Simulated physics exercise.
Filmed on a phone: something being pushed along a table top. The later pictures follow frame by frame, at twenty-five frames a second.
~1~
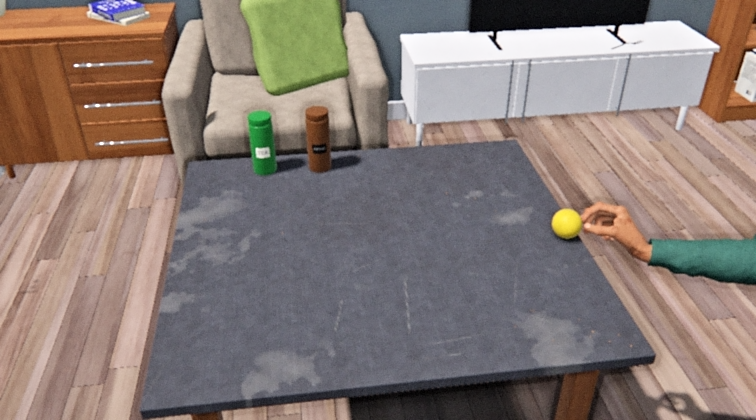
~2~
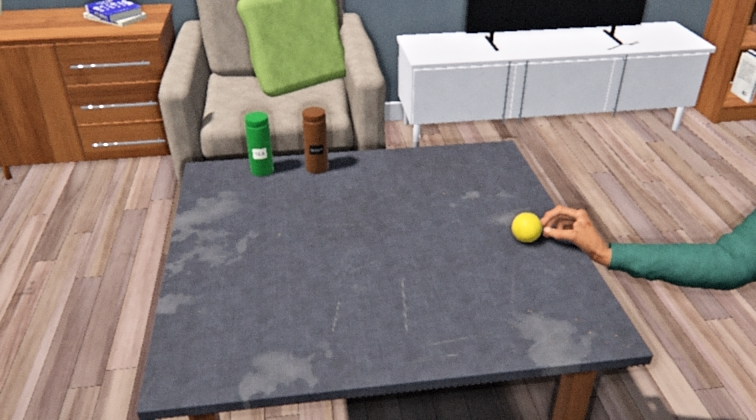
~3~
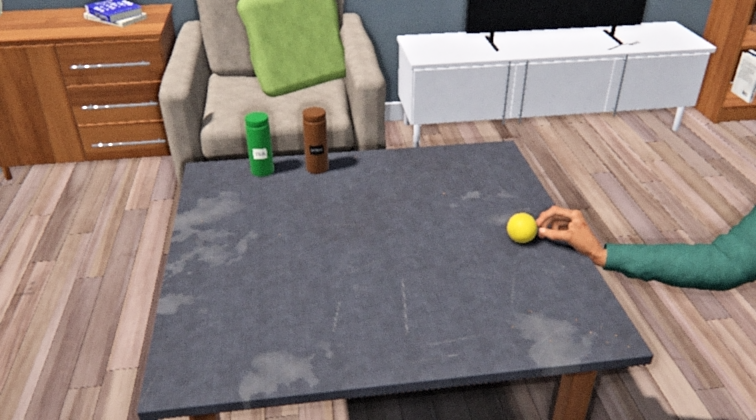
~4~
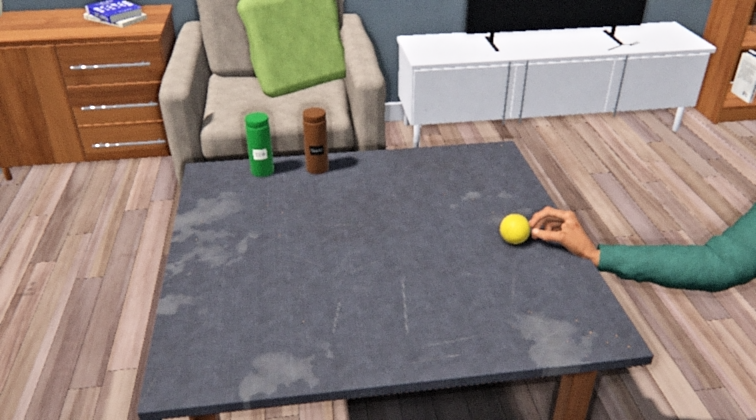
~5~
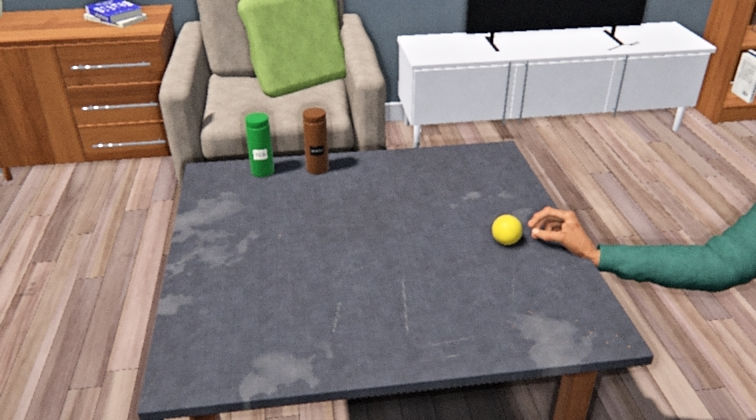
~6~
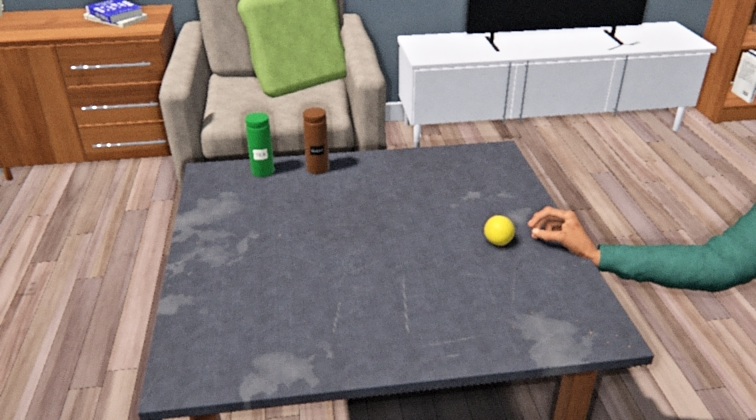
On a dark, worn table top with a green bottle and a brown bottle near the back, a hand pushed a yellow lemon leftward from the right edge, then let go, and it rolled slightly farther left.
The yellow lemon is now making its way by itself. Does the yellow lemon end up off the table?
It is kept by the table.
Then, 0.30 s after the last picture, yellow lemon rolled well along near (446, 235).
Then, 0.80 s after the last picture, yellow lemon rolled well along near (378, 241).
At rest, moved from the start, yellow lemon. Seen from the same camera at the end, yellow lemon near (329, 246).
